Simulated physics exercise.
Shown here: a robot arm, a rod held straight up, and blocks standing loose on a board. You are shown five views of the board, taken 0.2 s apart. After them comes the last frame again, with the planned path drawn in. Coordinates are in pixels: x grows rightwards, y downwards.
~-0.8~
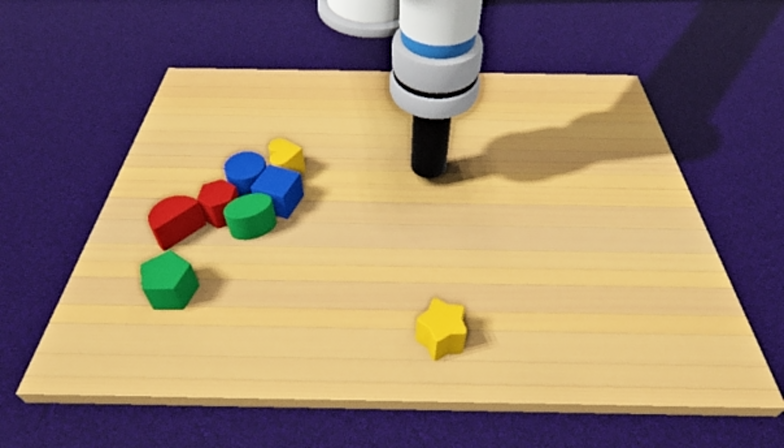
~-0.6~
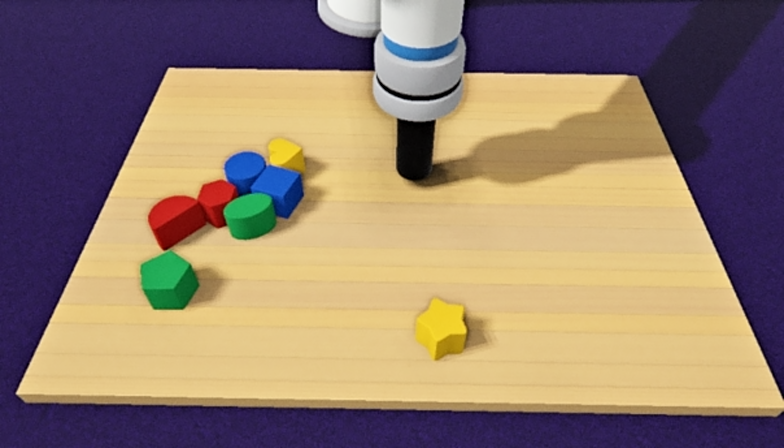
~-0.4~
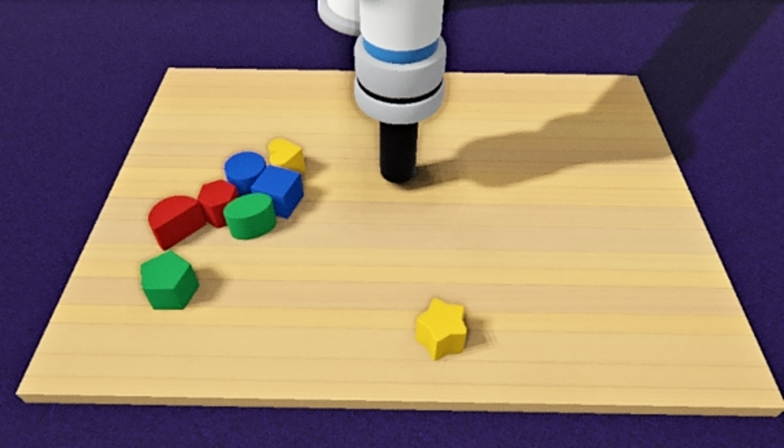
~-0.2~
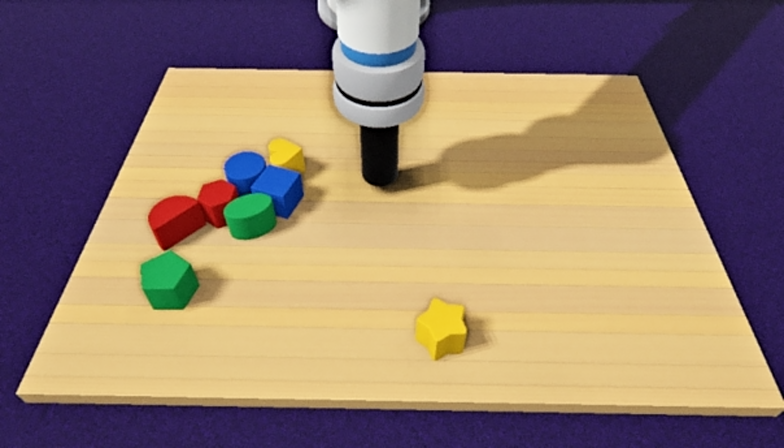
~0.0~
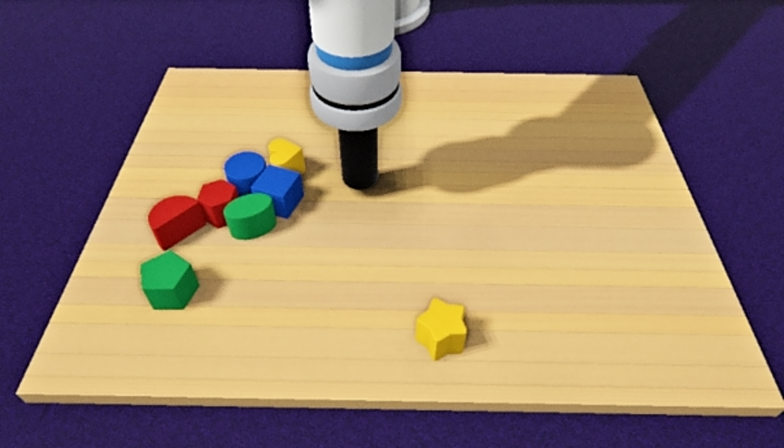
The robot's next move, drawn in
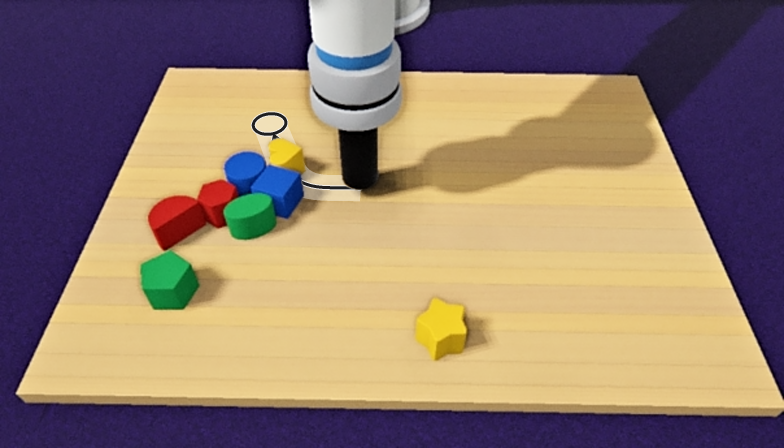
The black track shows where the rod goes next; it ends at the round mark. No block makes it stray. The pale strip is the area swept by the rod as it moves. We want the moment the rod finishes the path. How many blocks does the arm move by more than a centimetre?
One block, no more.
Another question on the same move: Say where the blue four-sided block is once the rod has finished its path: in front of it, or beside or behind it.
It slips away.
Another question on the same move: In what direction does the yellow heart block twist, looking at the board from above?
Counter-clockwise, from overhead.
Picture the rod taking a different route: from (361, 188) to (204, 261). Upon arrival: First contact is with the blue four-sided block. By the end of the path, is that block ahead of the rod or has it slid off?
Beside or behind.
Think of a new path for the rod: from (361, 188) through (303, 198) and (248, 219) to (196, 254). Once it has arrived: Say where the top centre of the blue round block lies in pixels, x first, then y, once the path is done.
I predict (217, 164).
The drawn path runs from (361, 188) over (307, 184) and (282, 155) to (270, 124).
What follows on the original path. One third of the way, rod at (305, 175); blue four-sided block at (273, 181); yellow heart block at (279, 149).
Two thirds of the way, rod at (280, 145); blue round block at (241, 164); blue four-sided block at (273, 181); yellow heart block at (248, 127), turned 25° anticlockwise.
At the end, rod at (268, 115); blue round block at (241, 164); green elliptical block not moved; blue four-sided block at (273, 181); yellow heart block at (240, 124), turned 50° anticlockwise.
